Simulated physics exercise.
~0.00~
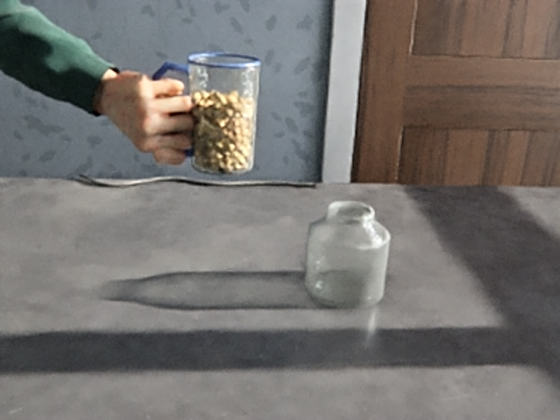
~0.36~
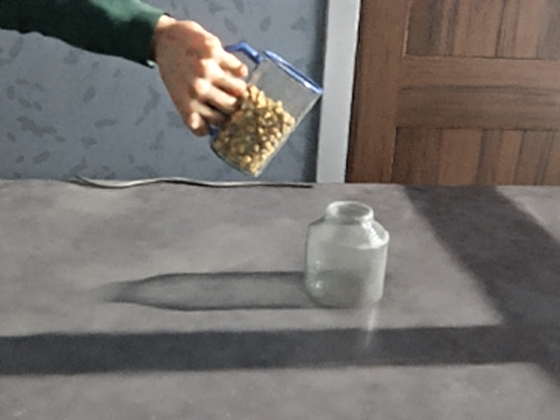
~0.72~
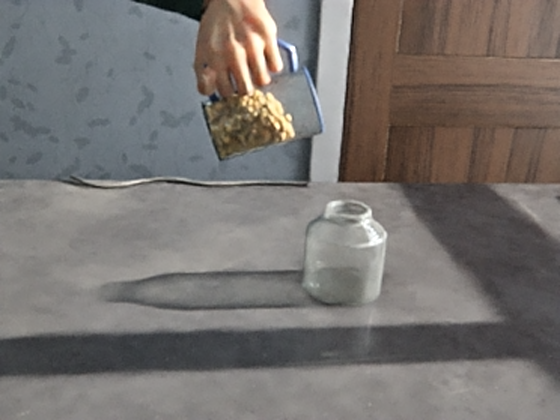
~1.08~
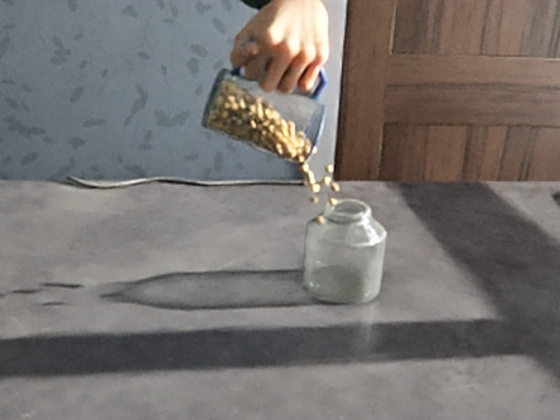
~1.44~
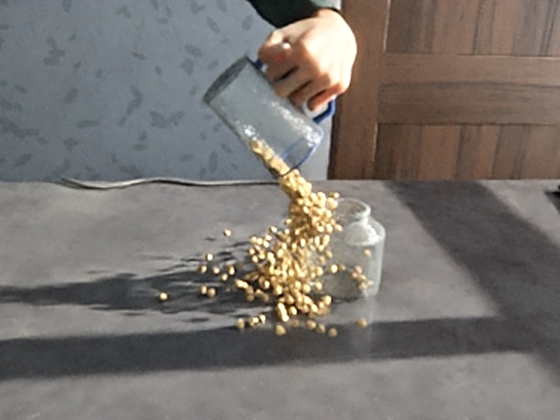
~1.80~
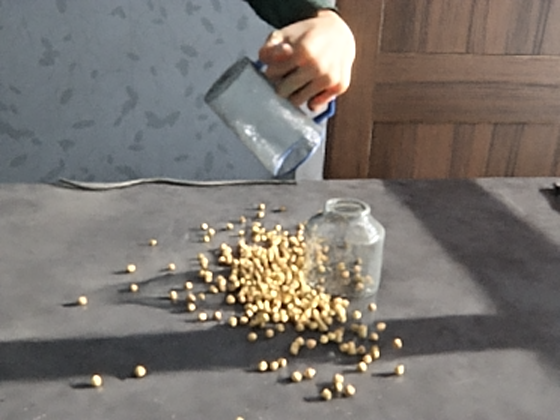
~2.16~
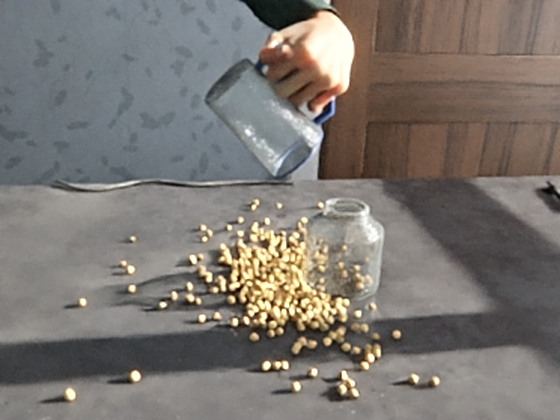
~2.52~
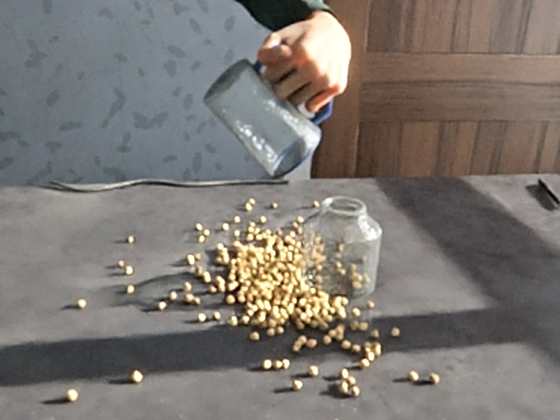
The clip opens with a hand in a dark green sleeve holding a clear, blue-rimmed cup of dried chickpeas above a grey table, where an open glass jar stands. The hand moves the cup right and tips it onto its side above the jar. As it tilts further, a few chickpeas begin to fall near the jar's mouth. Then the rest rush out, mostly missing the jar and scattering across the table to its left and front. The hand keeps holding the emptied cup tipped downward while the chickpeas settle in a wide spread around the upright jar, which catches hardly any.
